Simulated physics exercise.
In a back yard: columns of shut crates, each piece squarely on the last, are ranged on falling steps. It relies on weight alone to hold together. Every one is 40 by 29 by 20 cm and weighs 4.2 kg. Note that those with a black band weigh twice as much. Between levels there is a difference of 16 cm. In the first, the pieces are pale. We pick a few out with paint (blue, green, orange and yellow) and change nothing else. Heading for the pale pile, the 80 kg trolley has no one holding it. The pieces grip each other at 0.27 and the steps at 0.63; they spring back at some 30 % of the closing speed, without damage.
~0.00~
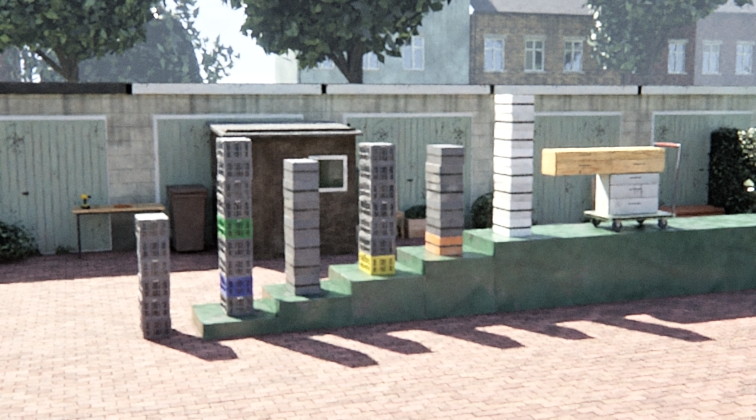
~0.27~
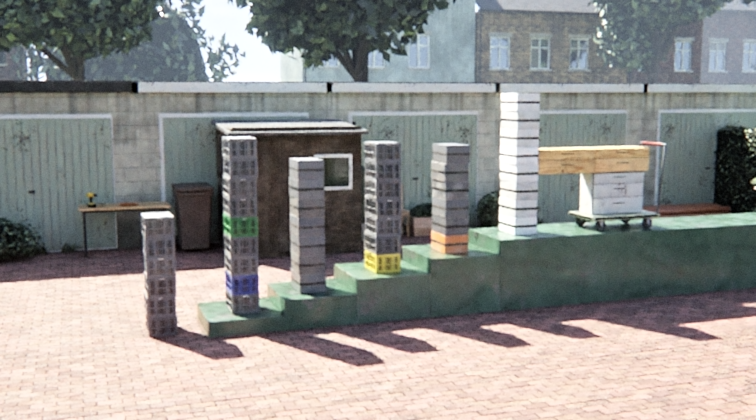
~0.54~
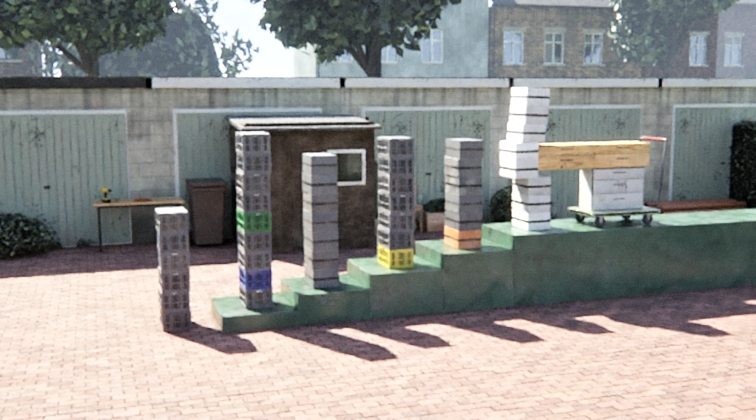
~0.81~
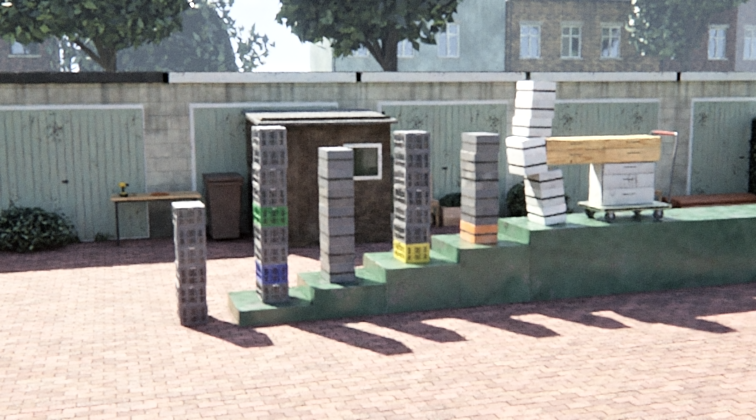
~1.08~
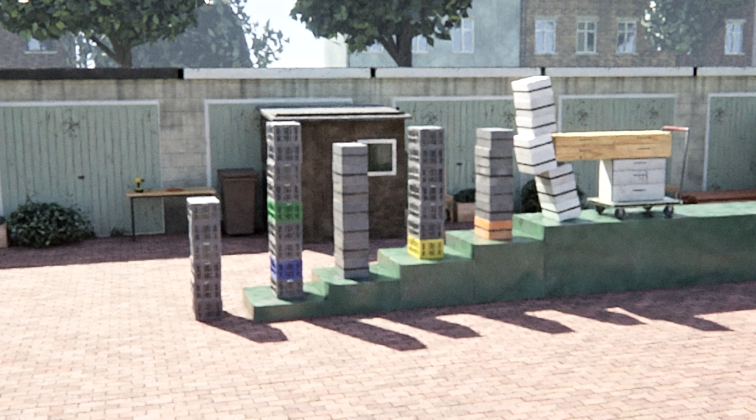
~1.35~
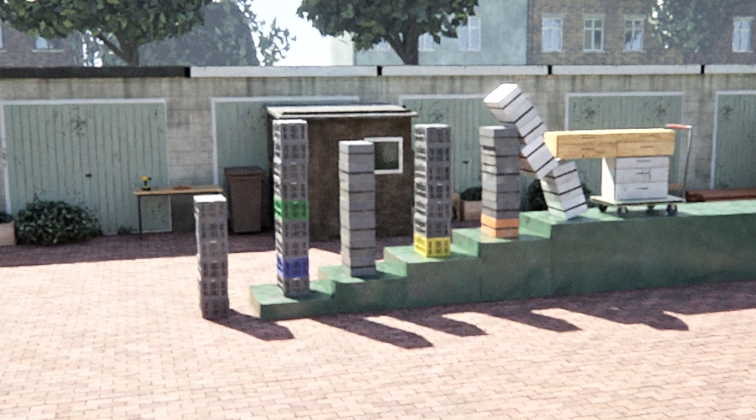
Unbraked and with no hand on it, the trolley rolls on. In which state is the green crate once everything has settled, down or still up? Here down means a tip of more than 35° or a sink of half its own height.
In the end the green crate is down.
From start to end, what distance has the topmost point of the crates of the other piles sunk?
I make it close to 55 cm.
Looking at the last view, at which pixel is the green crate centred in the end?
In the final view it ends up around pixel (182, 280).
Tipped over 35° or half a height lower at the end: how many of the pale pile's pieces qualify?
The number you get is 5.
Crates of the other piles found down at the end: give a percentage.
The share is about 70 in a hundred.
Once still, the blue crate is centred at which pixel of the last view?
Check around (268, 279) in the last image.
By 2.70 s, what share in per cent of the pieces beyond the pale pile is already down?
15 %.
After 1.80 s, 5 of the pale pile down; none of the 35 other crates down, 6 disturbed; green crate unmoved.
After 2.70 s, 5 of the pale pile down; 5 of the 35 other crates down; green crate unmoved; yellow crate leaning 9°.
After 3.78 s, 5 of the pale pile down; 19 of the 35 other crates down; green crate leaning 27°, 15 cm lower; blue crate leaning 35°, 8 cm lower.
After 4.56 s, 5 of the pale pile down; 24 of the 35 other crates down; green crate leaning 26°, 64 cm lower; blue crate on its side.
At rest (6.5 s), 5 of the pale pile down; 24 of the 35 other crates down; green crate 70 cm lower; blue crate on its side; yellow crate unmoved. As the last picture would show them, middles, green crate near (182, 280), blue crate near (268, 279).
